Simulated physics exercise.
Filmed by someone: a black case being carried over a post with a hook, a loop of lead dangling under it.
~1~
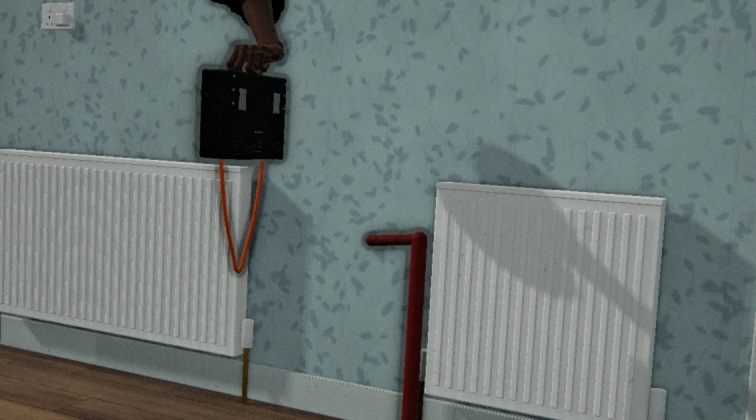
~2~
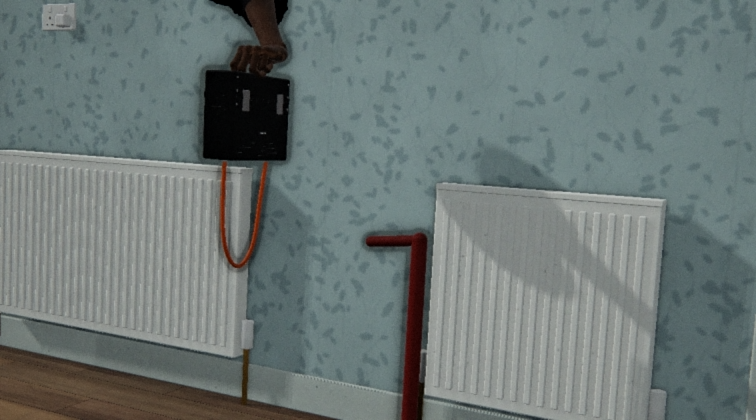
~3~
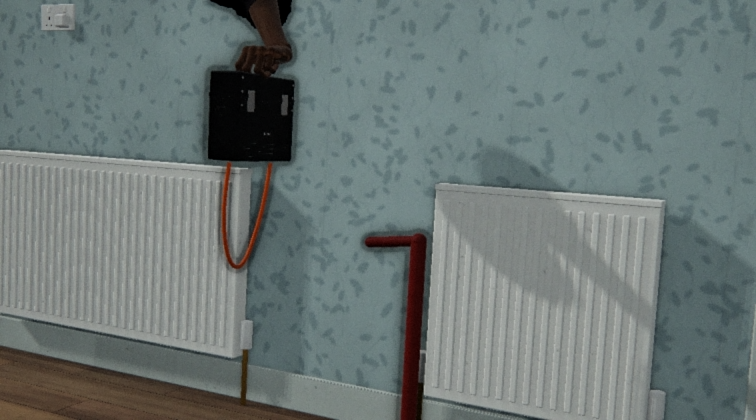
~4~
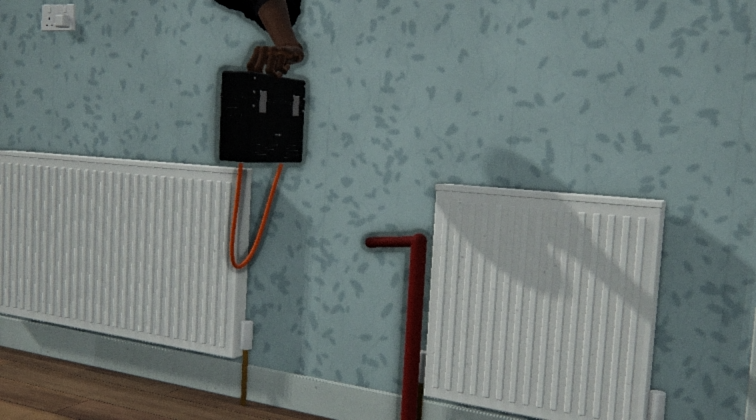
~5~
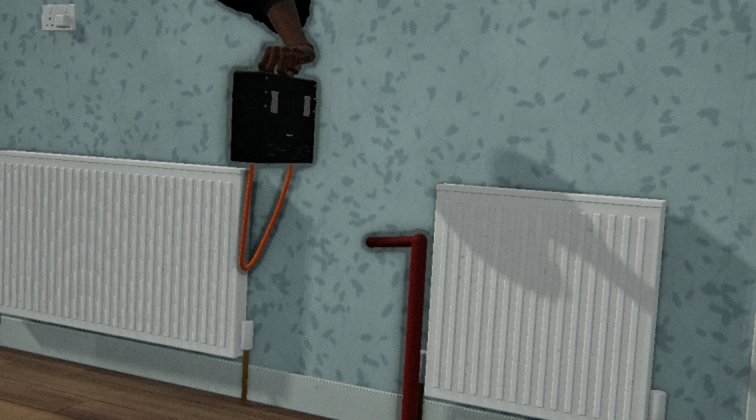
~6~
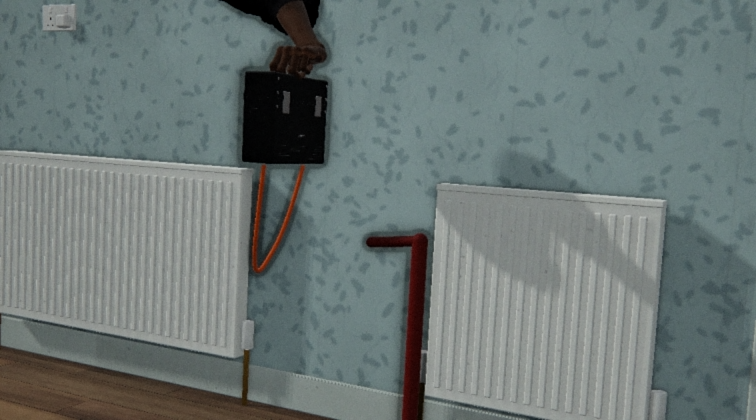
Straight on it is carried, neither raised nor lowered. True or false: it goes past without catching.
False.
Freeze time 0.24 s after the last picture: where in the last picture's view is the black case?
At that moment its middle is at (320, 121) in the last view.
Then, 0.24 s on from there, case nearing the post near (320, 121).
Then, 0.82 s on from there, case over the post near (406, 125).
Then, 1.36 s on from there, case past the post near (495, 129).
In the end, case past the post near (515, 130); loop tight round the post, hand stopped. The black case snags on the hook.
